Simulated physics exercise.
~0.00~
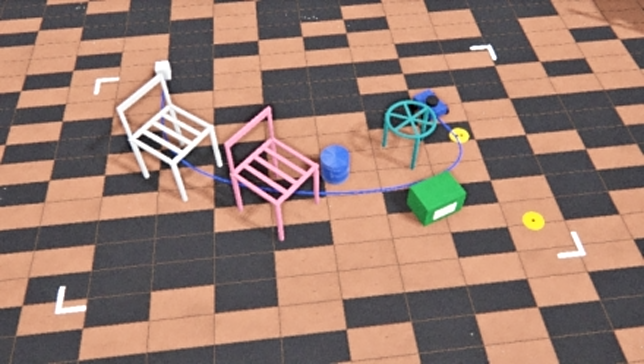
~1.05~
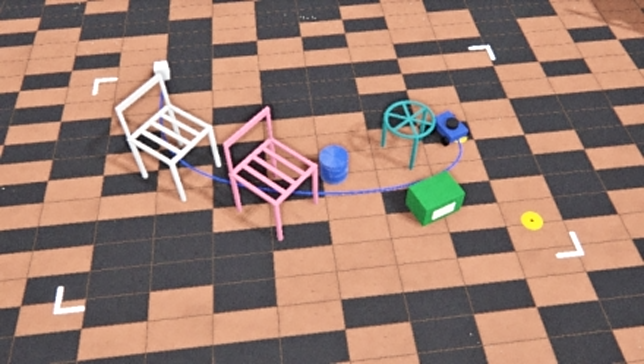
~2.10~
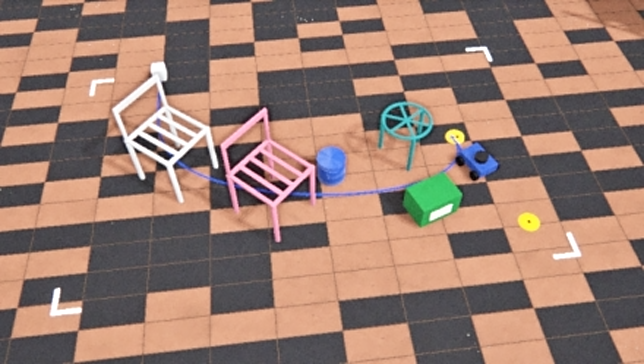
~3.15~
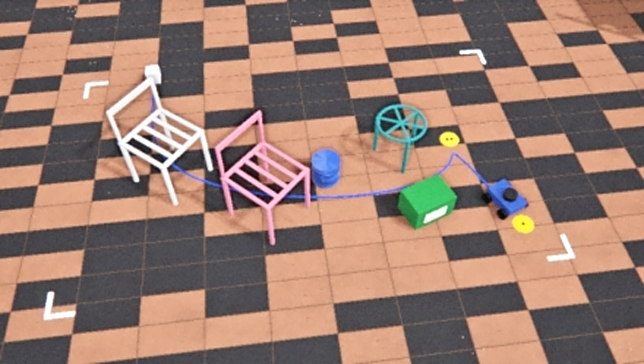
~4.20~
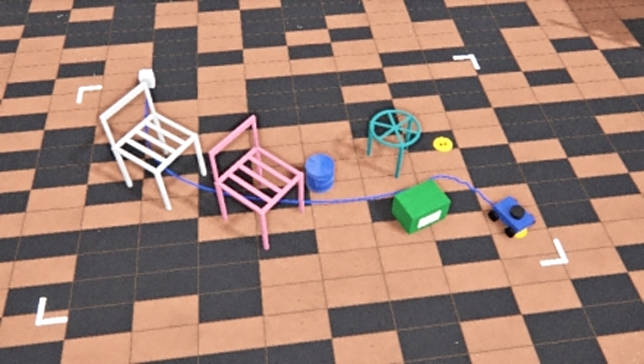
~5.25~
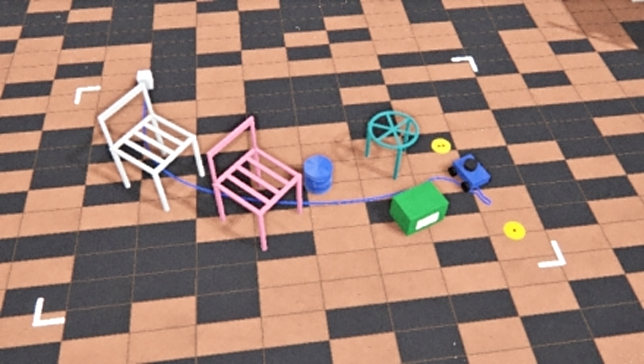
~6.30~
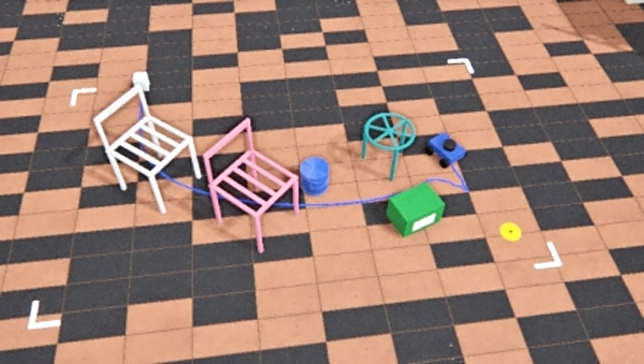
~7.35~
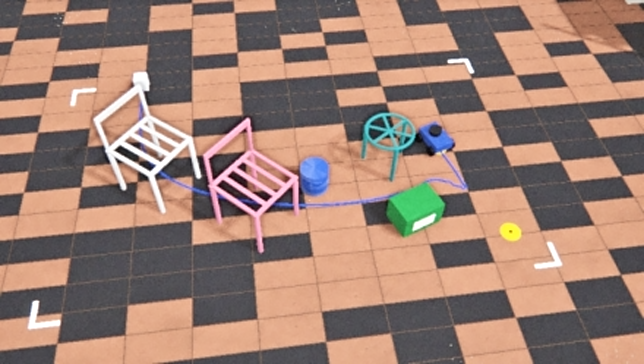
A small blue cart trailing a thin blue line rolled down and right from beside the teal stool to the far yellow mark, then turned back and stopped near the stool, while the chairs, blue tub and green box stayed put.
